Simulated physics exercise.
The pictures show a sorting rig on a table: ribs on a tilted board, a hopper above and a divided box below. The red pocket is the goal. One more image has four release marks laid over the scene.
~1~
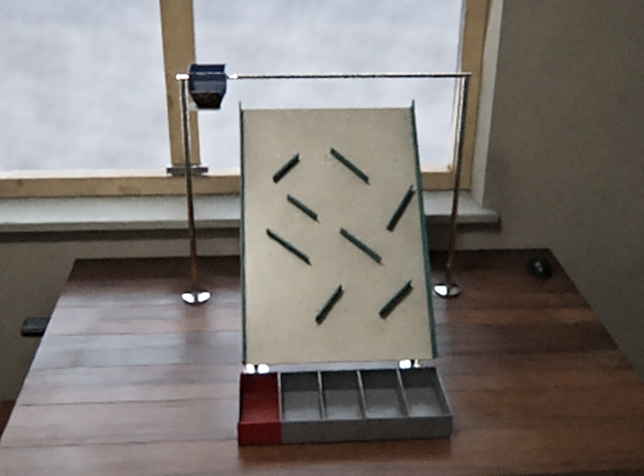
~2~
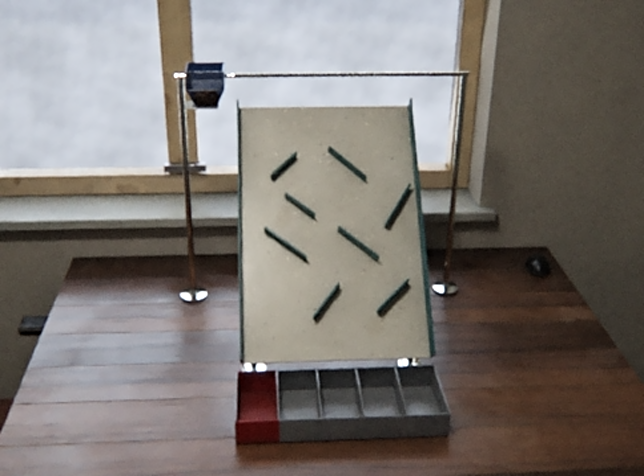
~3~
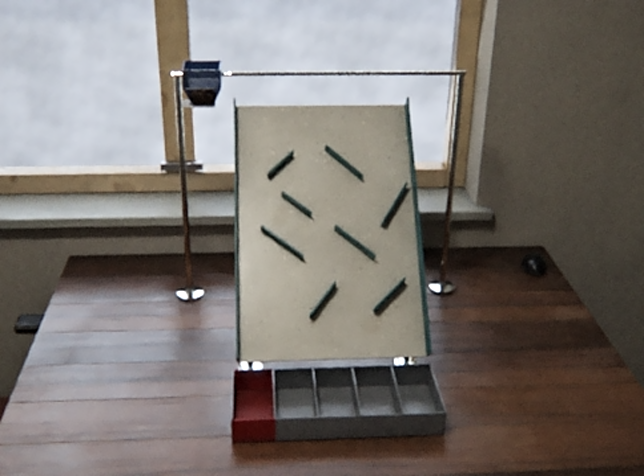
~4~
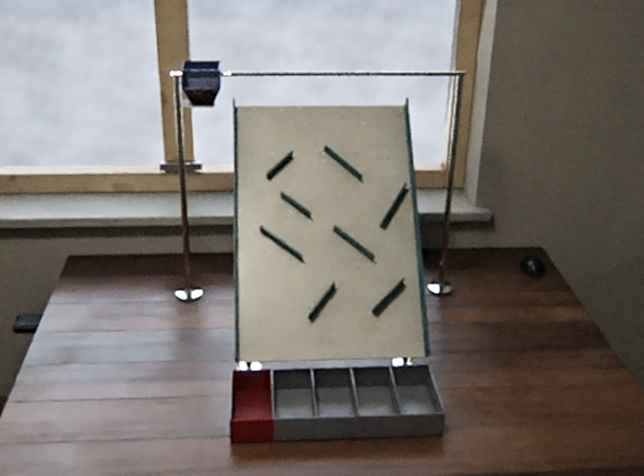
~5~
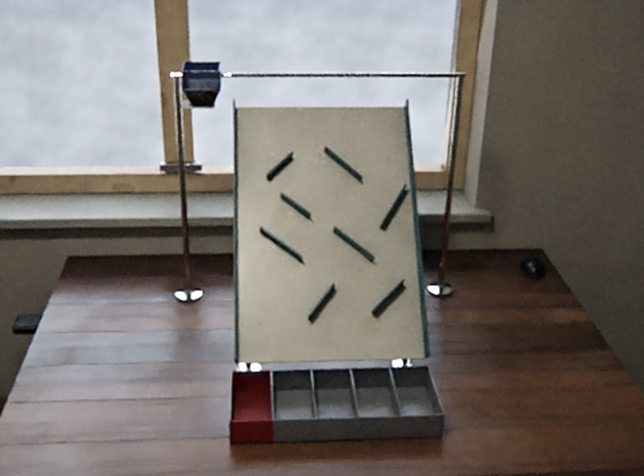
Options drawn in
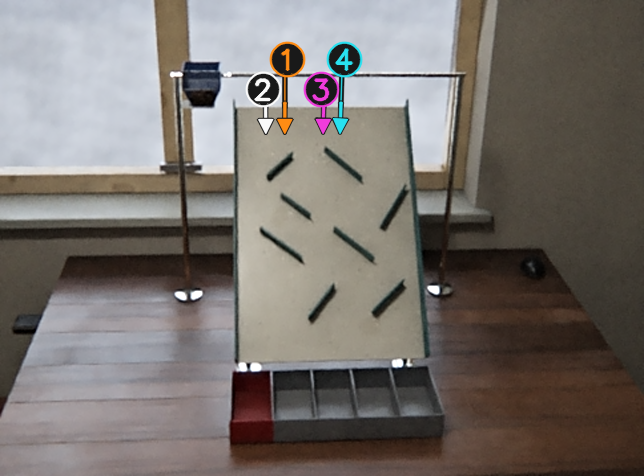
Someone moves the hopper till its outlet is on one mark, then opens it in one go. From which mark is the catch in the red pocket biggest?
2 beats the others.
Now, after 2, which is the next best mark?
The answer is 1.
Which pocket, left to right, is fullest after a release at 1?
The first.
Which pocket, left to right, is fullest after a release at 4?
The third from the left.
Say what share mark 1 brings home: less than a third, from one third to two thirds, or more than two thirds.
From one third to two thirds.
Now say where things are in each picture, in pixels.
The first frame shows hopper (209, 98), chocolate balls, door shut.
The second frame shows ribs (271, 175) to (296, 152), (329, 146) to (366, 177), (285, 193) to (315, 214).
The third frame shows ribs (383, 223) to (407, 182), (262, 225) to (303, 255), (335, 225) to (376, 256).
The fourth frame shows ribs (309, 315) to (335, 282), (374, 309) to (404, 278).
The fifth frame shows red pocket (252, 430), number 1 of 5 from the left.
On the marked copy, mark 1 meets the board at (284, 128); mark 2 meets the board at (265, 128); mark 3 meets the board at (323, 128); mark 4 meets the board at (340, 128).
Choosing 1, roughly half in the red pocket, roughly a quarter in other pockets, roughly a quarter outside the box.
Choosing 2, roughly two thirds in the red pocket, about a tenth in other pockets, roughly a quarter outside the box.
Choosing 3, about a tenth in the red pocket, roughly two thirds in other pockets, roughly a quarter outside the box.
Choosing 4, not one piece in the red pocket, the larger part in other pockets, about a tenth outside the box.
